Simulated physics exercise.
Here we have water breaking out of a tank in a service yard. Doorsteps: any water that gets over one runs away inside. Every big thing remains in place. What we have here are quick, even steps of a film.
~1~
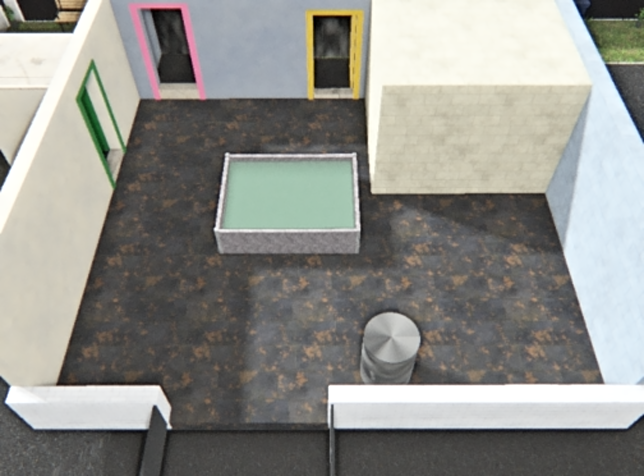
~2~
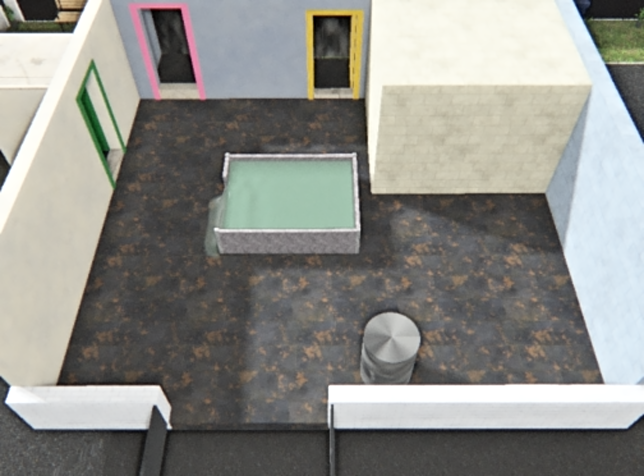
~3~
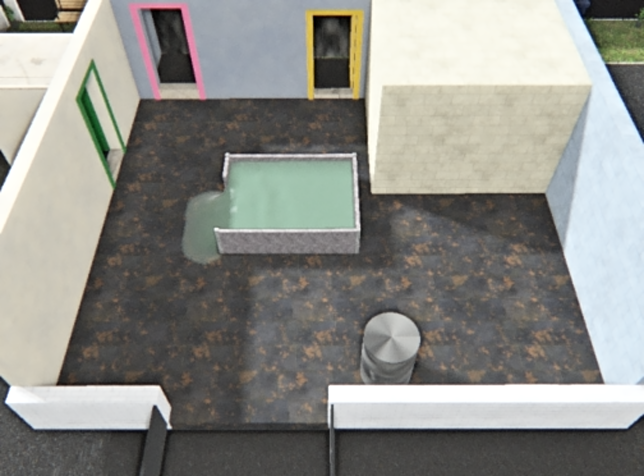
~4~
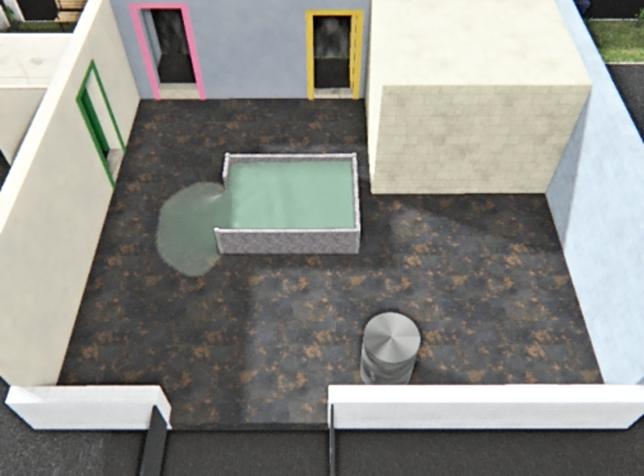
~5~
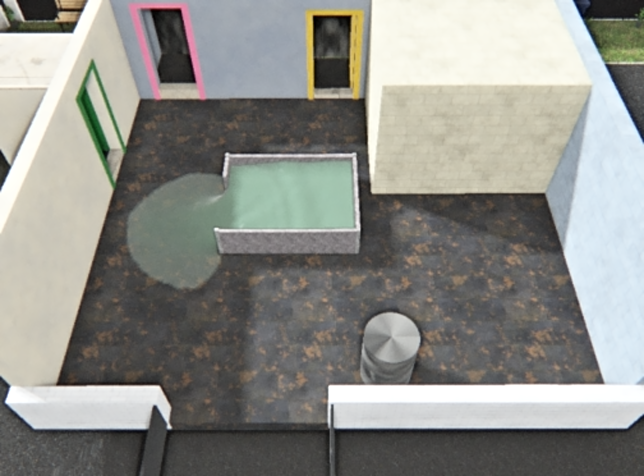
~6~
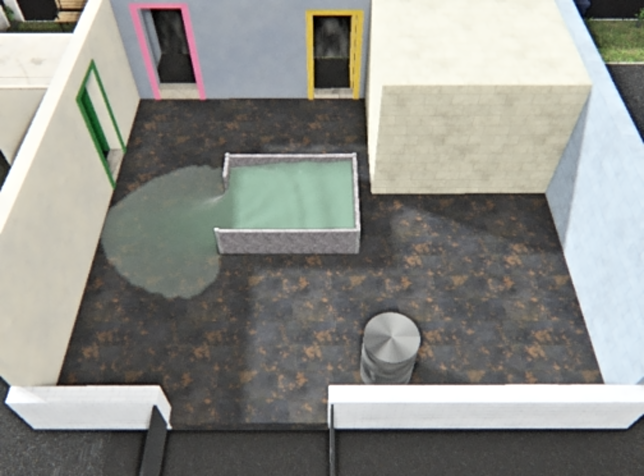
Green water pours from the left side of a low tank and spreads across the dark yard.
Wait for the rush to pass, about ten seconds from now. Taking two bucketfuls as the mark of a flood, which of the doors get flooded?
The pink door stays below the mark, the yellow door stays below the mark, the green door stays below the mark.
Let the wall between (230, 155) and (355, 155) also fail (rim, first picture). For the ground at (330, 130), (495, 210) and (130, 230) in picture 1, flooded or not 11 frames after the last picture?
Going through them, the first would be submerged, the next still bare and the last still bare.
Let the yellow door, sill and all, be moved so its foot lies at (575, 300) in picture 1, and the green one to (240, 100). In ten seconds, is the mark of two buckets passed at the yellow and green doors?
The yellow door falls short, and the green door falls short.
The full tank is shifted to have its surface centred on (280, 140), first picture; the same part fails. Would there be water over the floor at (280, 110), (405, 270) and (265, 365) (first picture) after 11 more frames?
Result: Spared; spared; spared.
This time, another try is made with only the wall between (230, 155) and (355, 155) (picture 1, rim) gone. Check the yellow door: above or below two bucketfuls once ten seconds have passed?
Here the yellow door overshoots.
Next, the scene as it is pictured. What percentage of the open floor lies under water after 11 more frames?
My estimate is close to 20 per cent.
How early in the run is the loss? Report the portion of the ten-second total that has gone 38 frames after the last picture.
About 40 per cent.
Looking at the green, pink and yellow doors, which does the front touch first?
I'd say the one in green.
A moment on, water covers 15 % of the floor; the pink door not reached, the yellow door not reached, the green door wet at the sill, nothing in.
Next, water covers 20 % of the floor; the pink door not reached, the yellow door not reached, the green door wet at the sill, nothing in.
Then, water covers 30 % of the floor; the pink door wet at the sill, nothing in, the yellow door not reached, the green door under two buckets in.
Later, water covers 65 % of the floor; the pink door wet at the sill, nothing in, the yellow door wet at the sill, nothing in, the green door under two buckets in.
In the end, water covers 95 % of the floor; the pink door wet at the sill, nothing in, the yellow door wet at the sill, nothing in, the green door under two buckets in.
